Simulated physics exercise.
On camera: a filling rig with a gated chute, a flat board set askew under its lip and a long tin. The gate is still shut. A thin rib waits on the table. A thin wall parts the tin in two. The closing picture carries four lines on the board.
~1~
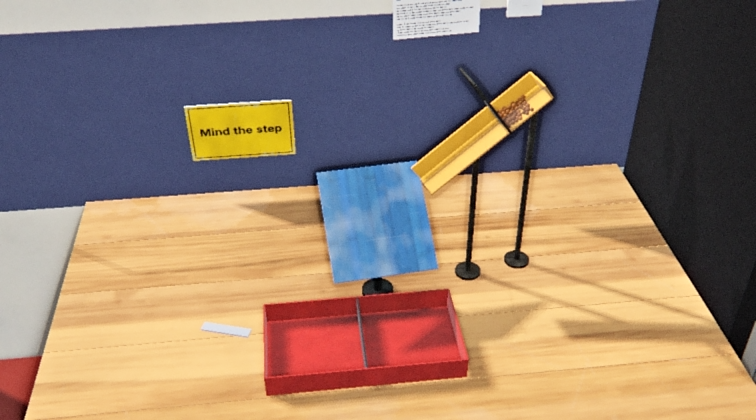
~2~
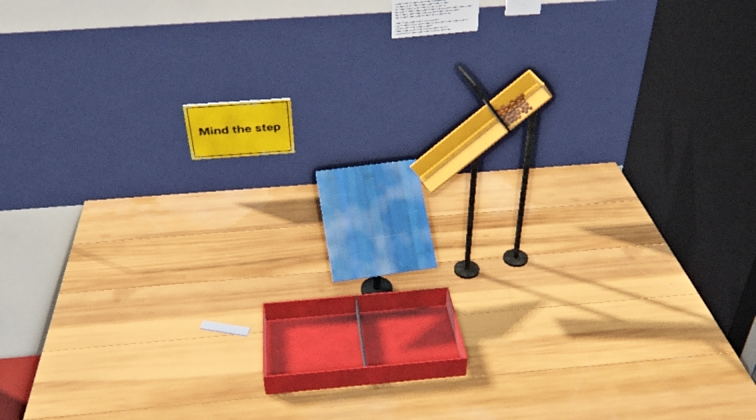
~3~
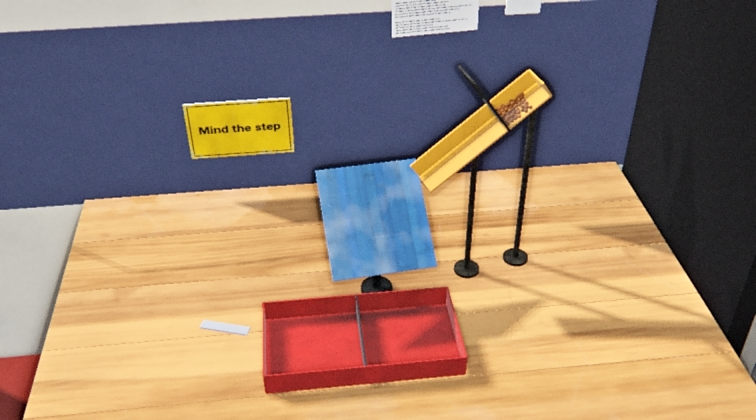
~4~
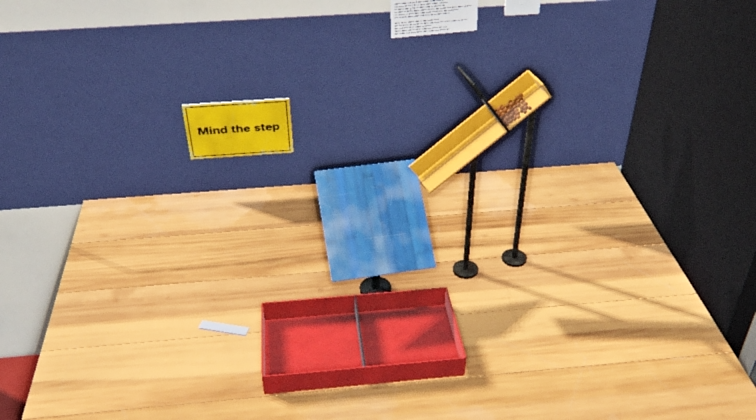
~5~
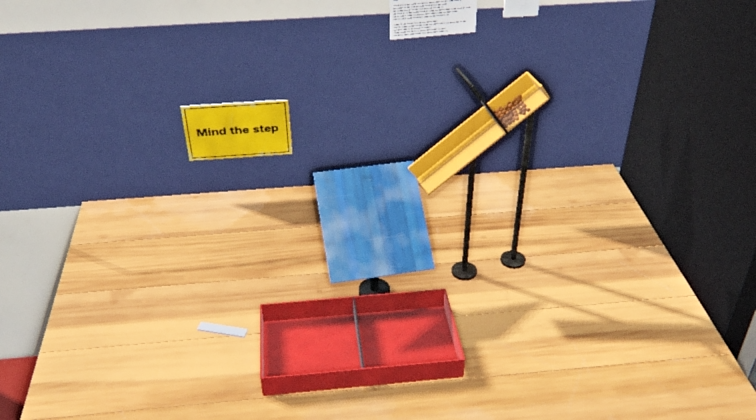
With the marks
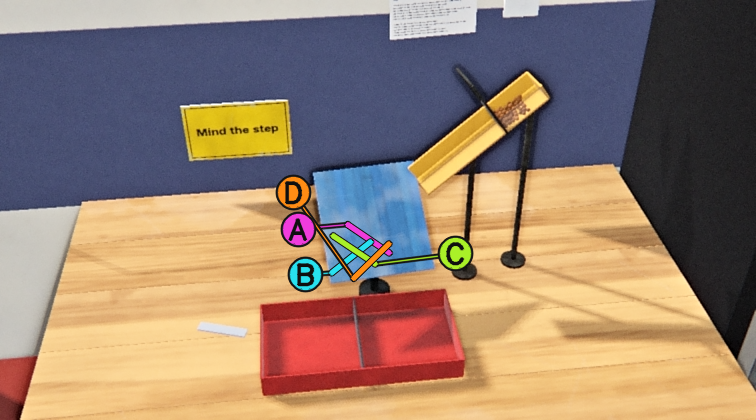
We see a sloping yellow chute holding small brown pieces behind a dark gate, above a tilted blue board and a divided red tray on a wooden table; nothing moves apart from a very slight shift of the view.
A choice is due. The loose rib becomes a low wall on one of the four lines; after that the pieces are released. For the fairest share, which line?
The best line is B.
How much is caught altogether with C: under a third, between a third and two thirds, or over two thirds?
Line C gives over two thirds.
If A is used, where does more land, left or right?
Right.
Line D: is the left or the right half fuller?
Left.
On the marked copy, line A from (347, 224) to (389, 253); line B from (370, 241) to (331, 272); line C from (333, 235) to (375, 264); line D from (388, 243) to (353, 278).
If A is chosen, of what is caught, just a few in the left half, almost all in the right.
If B is chosen, of what is caught, roughly half in the left half, roughly half in the right.
If C is chosen, of what is caught, just a few in the left half, almost all in the right.
If D is chosen, of what is caught, the larger part in the left half, about a tenth in the right.
